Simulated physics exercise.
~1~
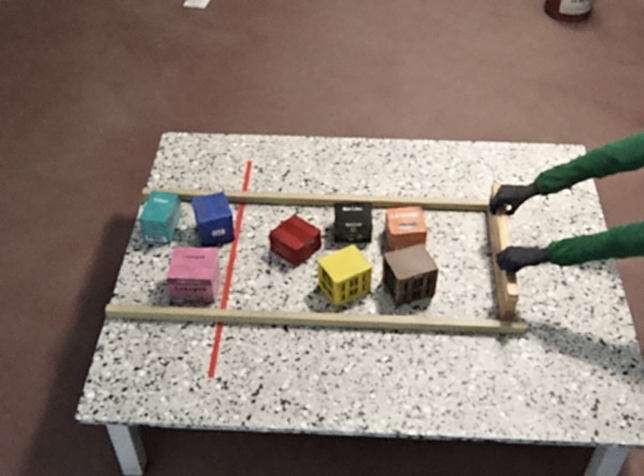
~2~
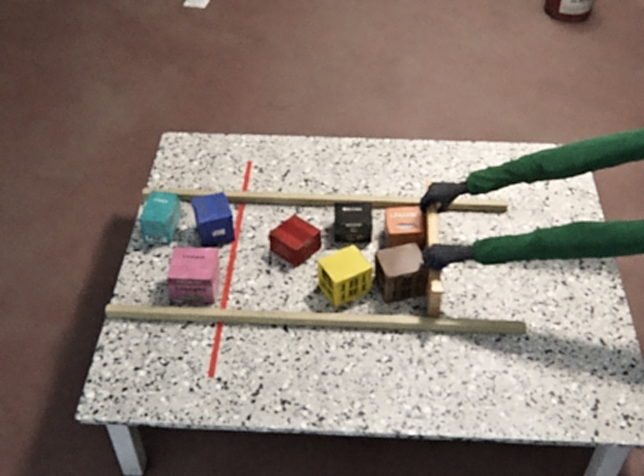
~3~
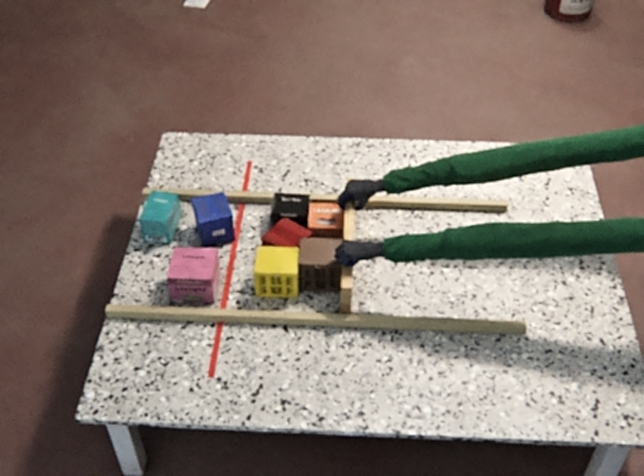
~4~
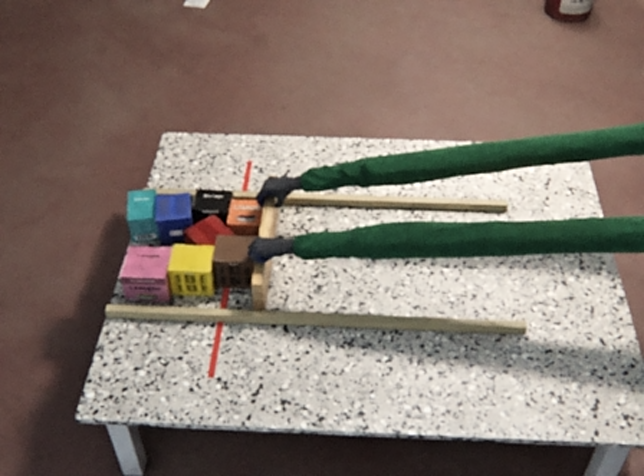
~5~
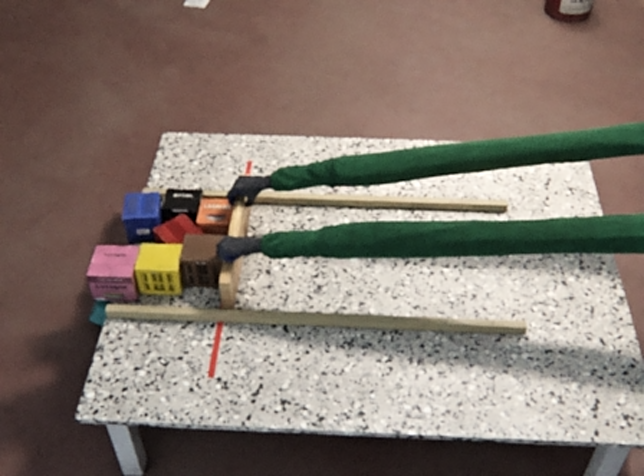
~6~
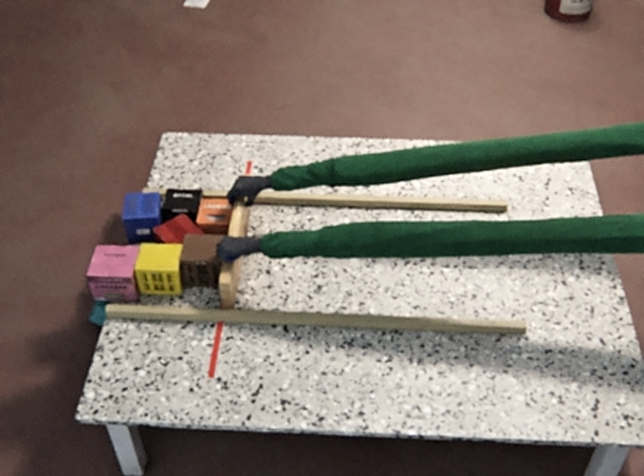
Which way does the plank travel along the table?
The plank travels to the left, pushed by the two green-sleeved arms, and then stops.
Plank in gloved hands sliding left along a speckled table, bunching colourful boxes together and pushing the turquoise one off the end.
